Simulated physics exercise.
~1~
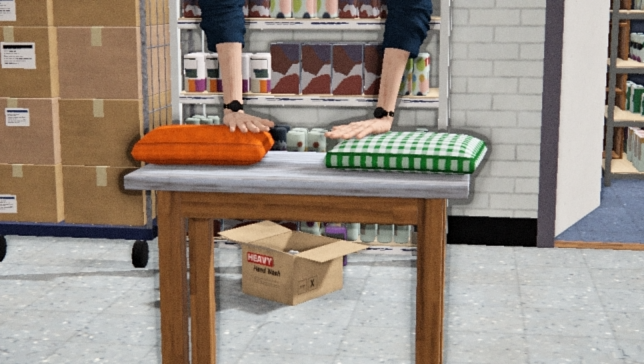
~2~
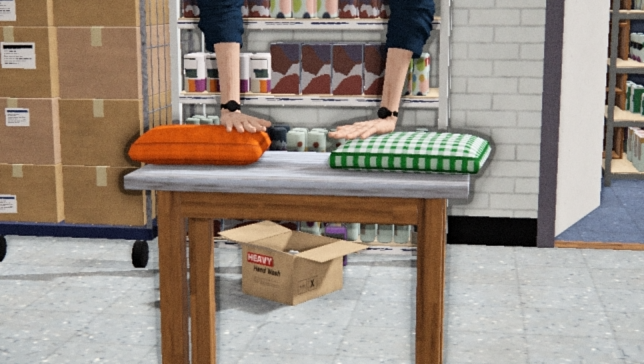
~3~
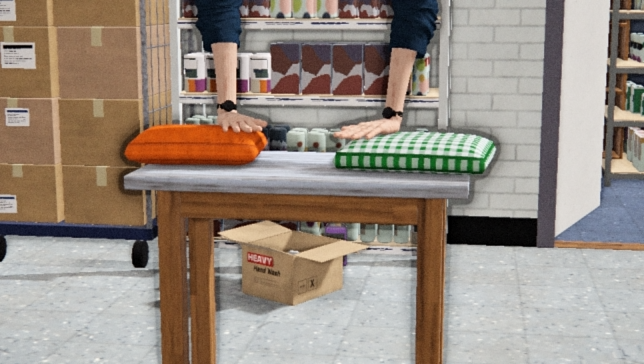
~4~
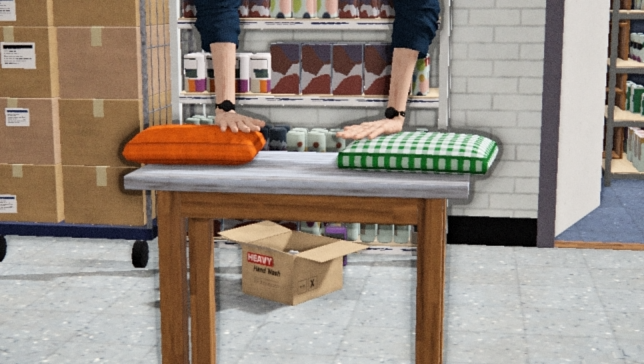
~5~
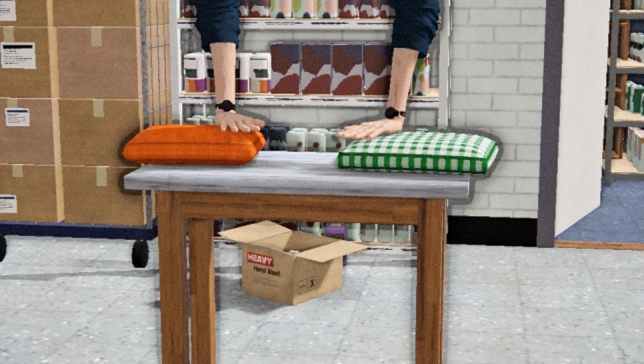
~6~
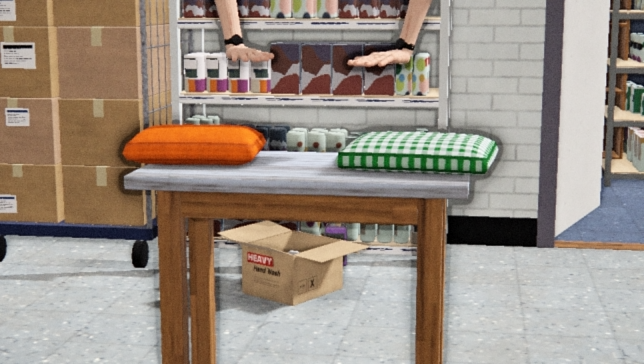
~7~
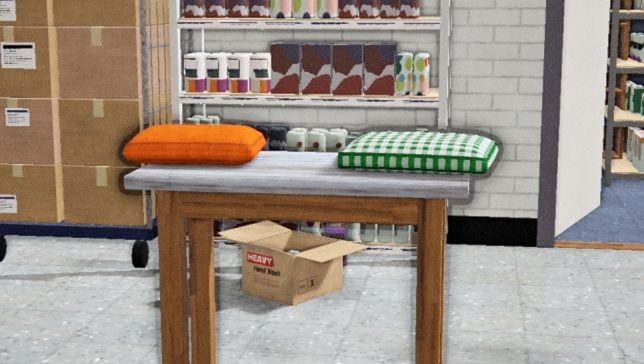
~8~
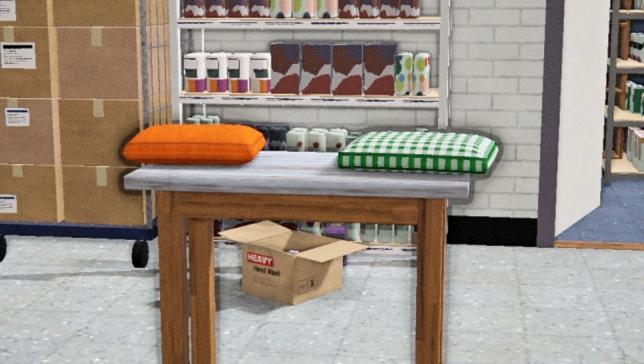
Two hands reaching in from the top press on a puffy orange bag at the left and a green checked cushion at the right of a wooden side table with a grey top, seen from the front by a still camera in a storeroom or shop. Stocked shelves stand behind, stacked cartons at the left, and an open cardboard box on the floor beyond the table. The hands slide the two items slightly apart toward opposite ends, then pause. They lift away and leave view. Both items stay resting on the tabletop, jutting slightly past its ends.
